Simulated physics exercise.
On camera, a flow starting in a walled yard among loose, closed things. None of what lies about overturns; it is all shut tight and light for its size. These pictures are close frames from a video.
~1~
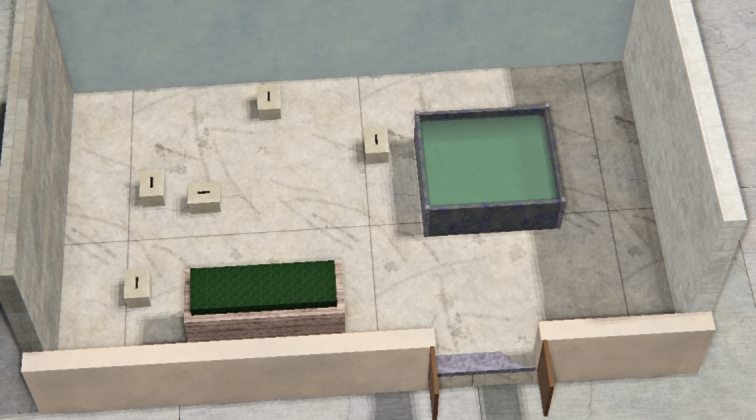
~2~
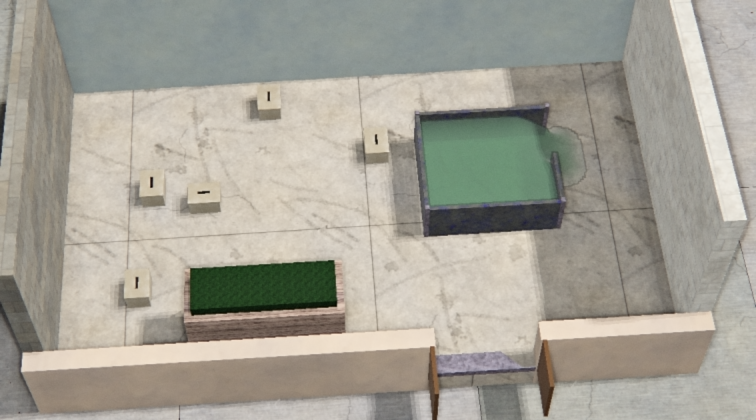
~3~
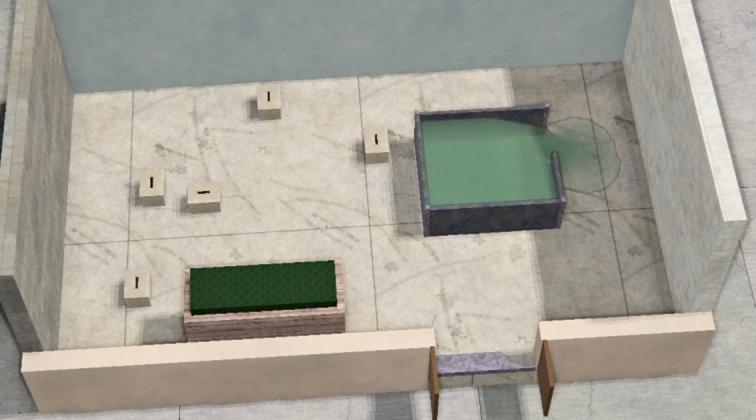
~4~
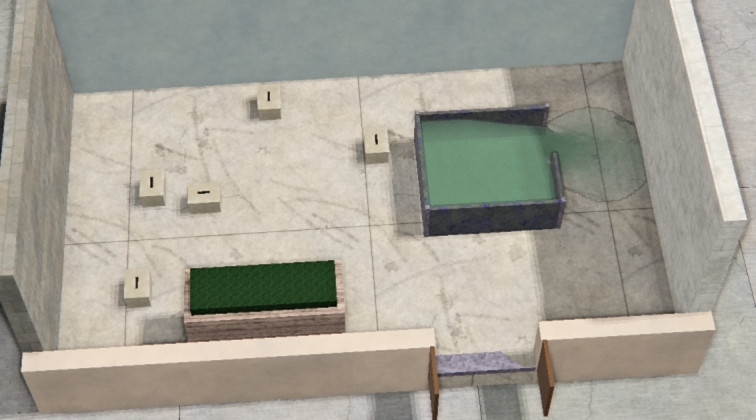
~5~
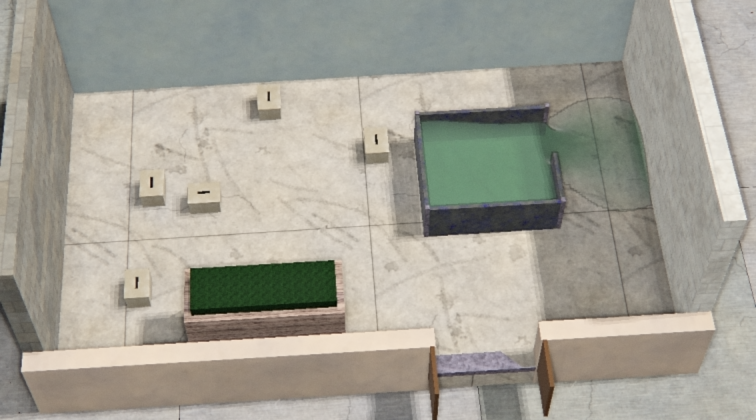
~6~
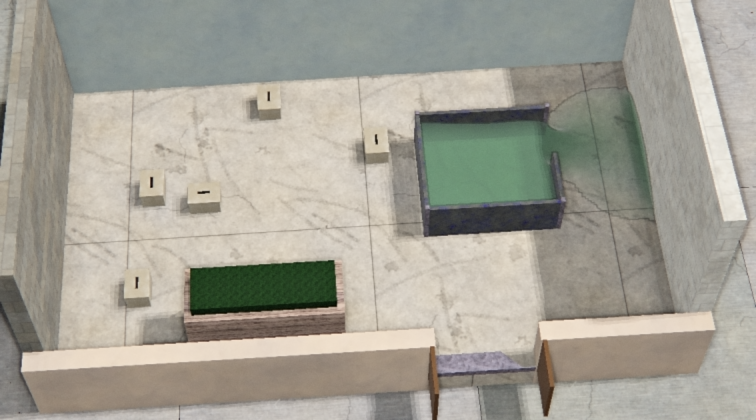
Green liquid pouring through a gap in a dark tank's right side, spreading to the yard wall while small boxes stay still.
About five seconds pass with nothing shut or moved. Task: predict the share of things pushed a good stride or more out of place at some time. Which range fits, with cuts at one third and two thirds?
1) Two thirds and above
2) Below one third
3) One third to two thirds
Below one third.
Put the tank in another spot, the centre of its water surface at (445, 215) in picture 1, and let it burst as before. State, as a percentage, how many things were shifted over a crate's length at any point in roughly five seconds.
I make it 0 per cent.
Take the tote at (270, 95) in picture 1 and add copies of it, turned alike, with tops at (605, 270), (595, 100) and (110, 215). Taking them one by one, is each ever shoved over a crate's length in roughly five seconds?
Shoved clear, shoved clear, stays put.
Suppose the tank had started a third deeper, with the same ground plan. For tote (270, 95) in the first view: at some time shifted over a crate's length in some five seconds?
The full distance.
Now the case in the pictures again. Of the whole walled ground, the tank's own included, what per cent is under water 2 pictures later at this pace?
I'd put it at around 15 in a hundred.
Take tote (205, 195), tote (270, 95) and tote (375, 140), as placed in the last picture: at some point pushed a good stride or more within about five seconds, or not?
Successively: Never went far, moved a long way, never went far.
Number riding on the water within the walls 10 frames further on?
The answer is 0.
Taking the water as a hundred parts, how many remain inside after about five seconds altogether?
Something like 98 per cent, give or take.
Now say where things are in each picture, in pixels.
The first picture shows a tote at (376, 140) rests on the ground; a tote at (204, 193), on the bottom; 0 of 5 have shifted.
The second picture shows a tote at (376, 140), on the bottom; a tote at (204, 193), on the bottom; 0 of 5 have shifted.
The third picture shows a tote at (376, 140), on the bottom; a tote at (204, 193), on the bottom; 0 of 5 have shifted.
The fourth picture shows a tote at (376, 140) rests on the ground; a tote at (204, 193) rests on the ground; 0 of 5 have shifted.
The fifth picture shows a tote at (376, 140), on the bottom; a tote at (204, 193), on the bottom; 0 of 5 have shifted.
The sixth picture shows a tote at (376, 140) rests on the ground; a tote at (204, 193) rests on the ground; 0 of 5 have shifted.
A moment on, 0 of 5 are well off their spots; 0 afloat.
Next, 0 of 5 are well off their spots; 0 afloat.
Later, 0 of 5 are well off their spots; 0 afloat.
In the end, 1 of 5 are well off their spots, and 1 have been at some point; 0 afloat.
